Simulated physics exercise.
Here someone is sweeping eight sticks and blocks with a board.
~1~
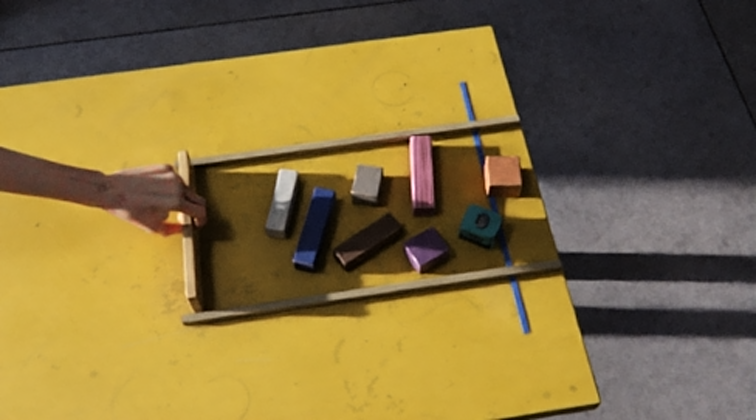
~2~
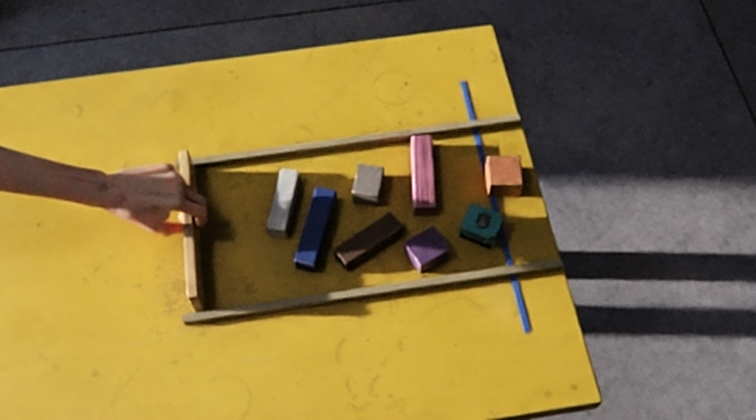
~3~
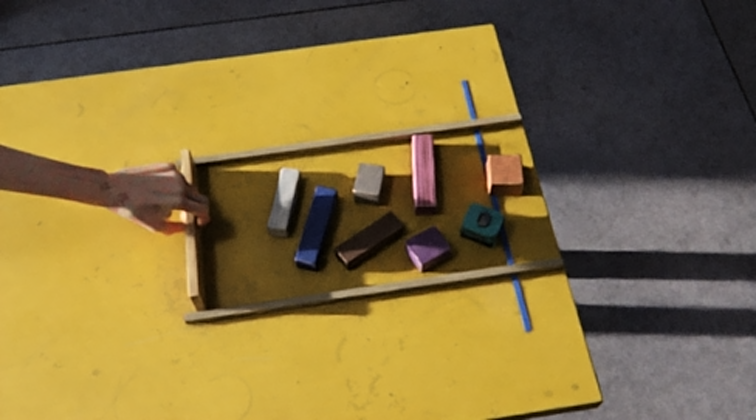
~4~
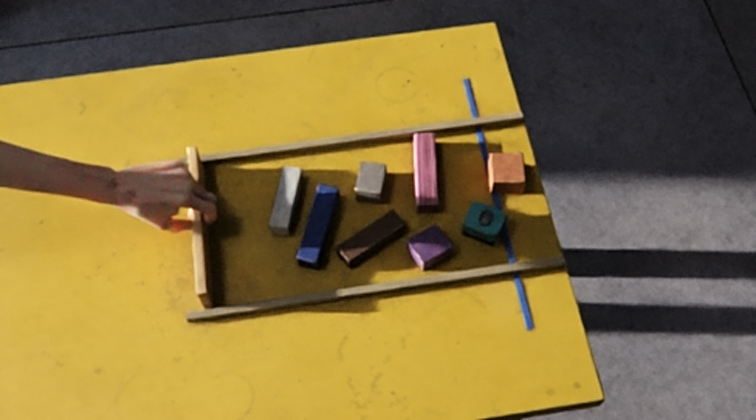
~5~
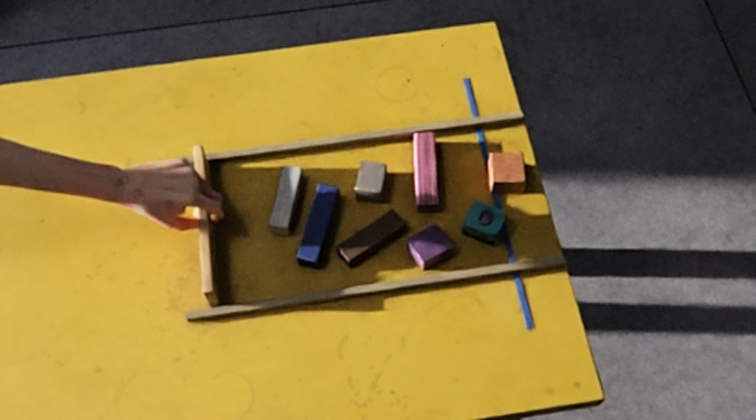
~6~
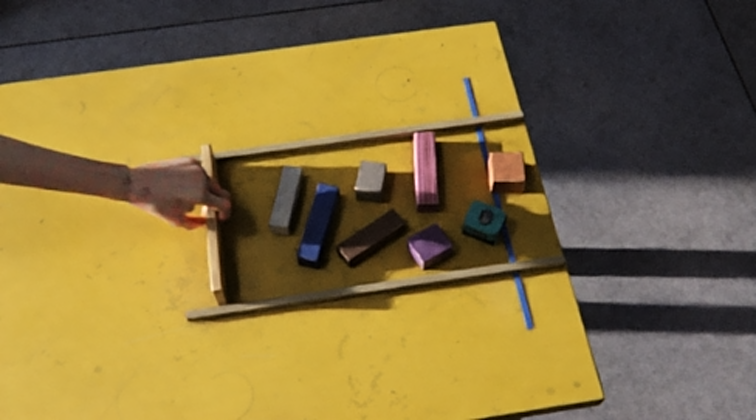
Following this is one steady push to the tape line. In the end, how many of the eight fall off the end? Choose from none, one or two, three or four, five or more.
Final count: Three or four.
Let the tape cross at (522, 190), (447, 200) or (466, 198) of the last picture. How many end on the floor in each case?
7, 0, 1.
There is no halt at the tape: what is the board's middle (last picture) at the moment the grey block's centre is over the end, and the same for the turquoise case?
The middle is at (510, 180) when it's the grey block, and at (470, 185) when it's the turquoise case.
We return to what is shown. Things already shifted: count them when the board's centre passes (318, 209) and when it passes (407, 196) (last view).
Tally: First 4; then 7.
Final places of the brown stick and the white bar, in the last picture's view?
Final positions - brown stick around (547, 224), white bar around (500, 168).
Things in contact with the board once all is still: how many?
Well, it touches 2.
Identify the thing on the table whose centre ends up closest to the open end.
Brown stick.
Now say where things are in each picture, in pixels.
In the first picture, orange block (503, 177); turquoise case (481, 227); pink stick (422, 176); board (191, 230); tape (492, 197).
In the second picture, turquoise case (481, 226); blue stick (316, 229).
In the third picture, pink stick (424, 174); white bar (285, 202).
In the fourth picture, orange block (506, 174); purple block (430, 247).
In the fifth picture, turquoise case (484, 223); grey block (371, 182).
In the sixth picture, orange block (506, 173); turquoise case (484, 223); pink stick (426, 172); board (214, 223); tape (495, 193).
Soon after, none off yet; orange block at rest near (506, 173); turquoise case at rest near (484, 223); pink stick at rest near (426, 172).
Then, none off yet; orange block at rest near (506, 173); turquoise case moving near (492, 218); pink stick moved a little near (468, 166).
At rest, the number that fall off is three or four; fallen, purple block, pink stick, turquoise case and orange block.
